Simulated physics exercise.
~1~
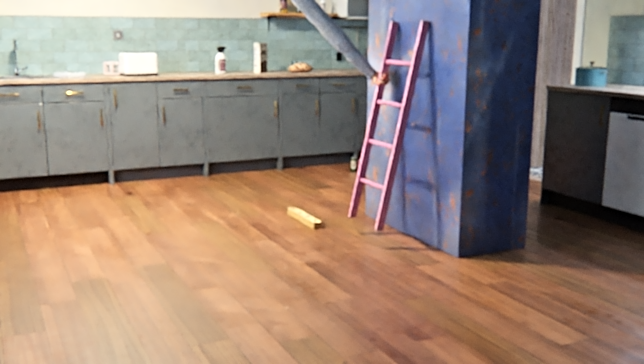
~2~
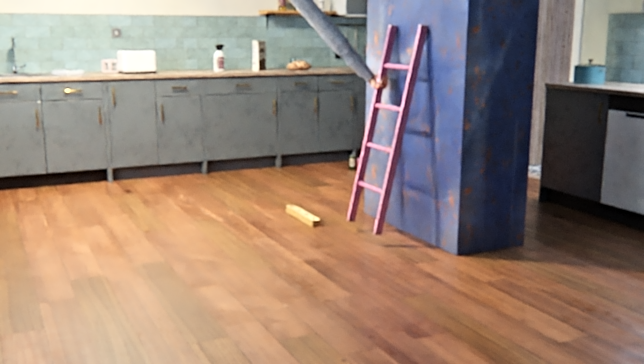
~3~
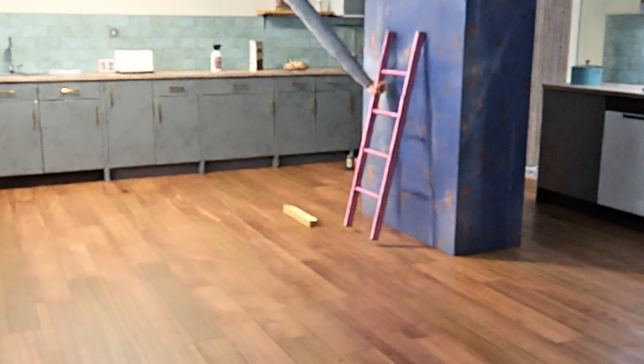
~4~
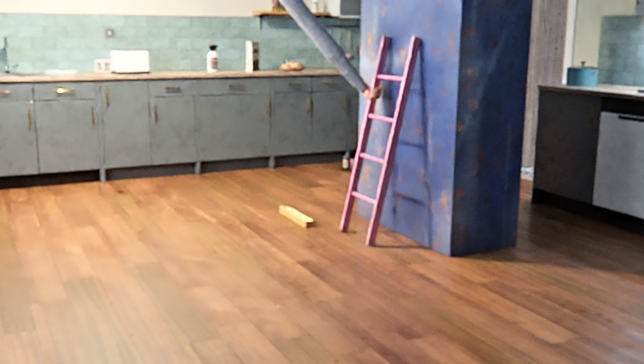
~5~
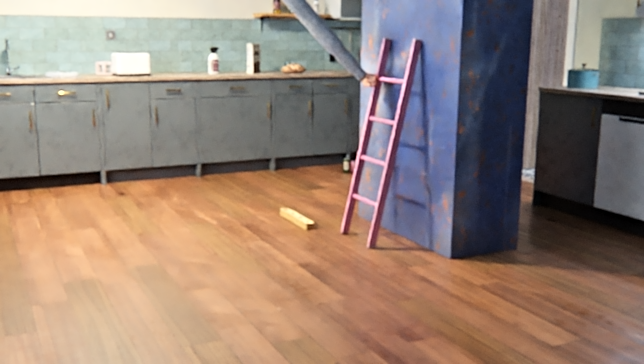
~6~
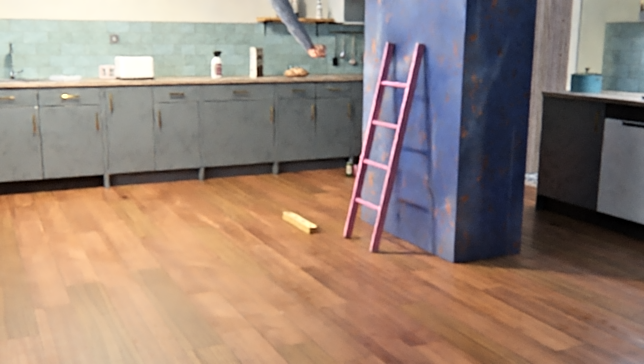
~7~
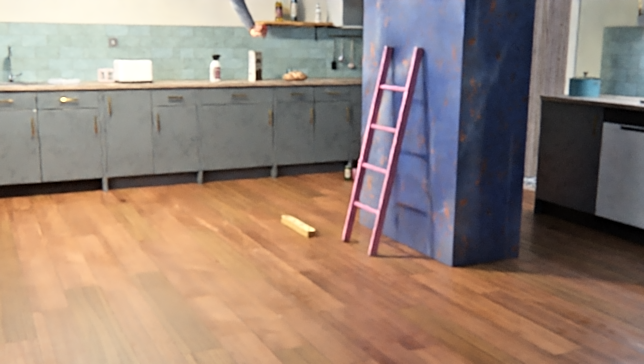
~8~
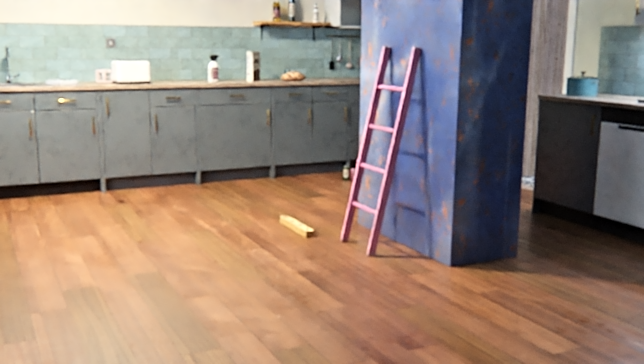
At the start, a hand reaching in from the top holds a pink ladder against a tall blue cupboard in a kitchen with grey cabinets and a wooden floor. A short yellowish batten lies on the floor to the left of the ladder. The hand stays on the ladder's side rail for a while as the view sways slightly. Then it lets go, and the arm draws back up and to the left, over the counter, until it is out of sight. The ladder stays up on its own, leaning against the cupboard, with the batten still lying where it was.
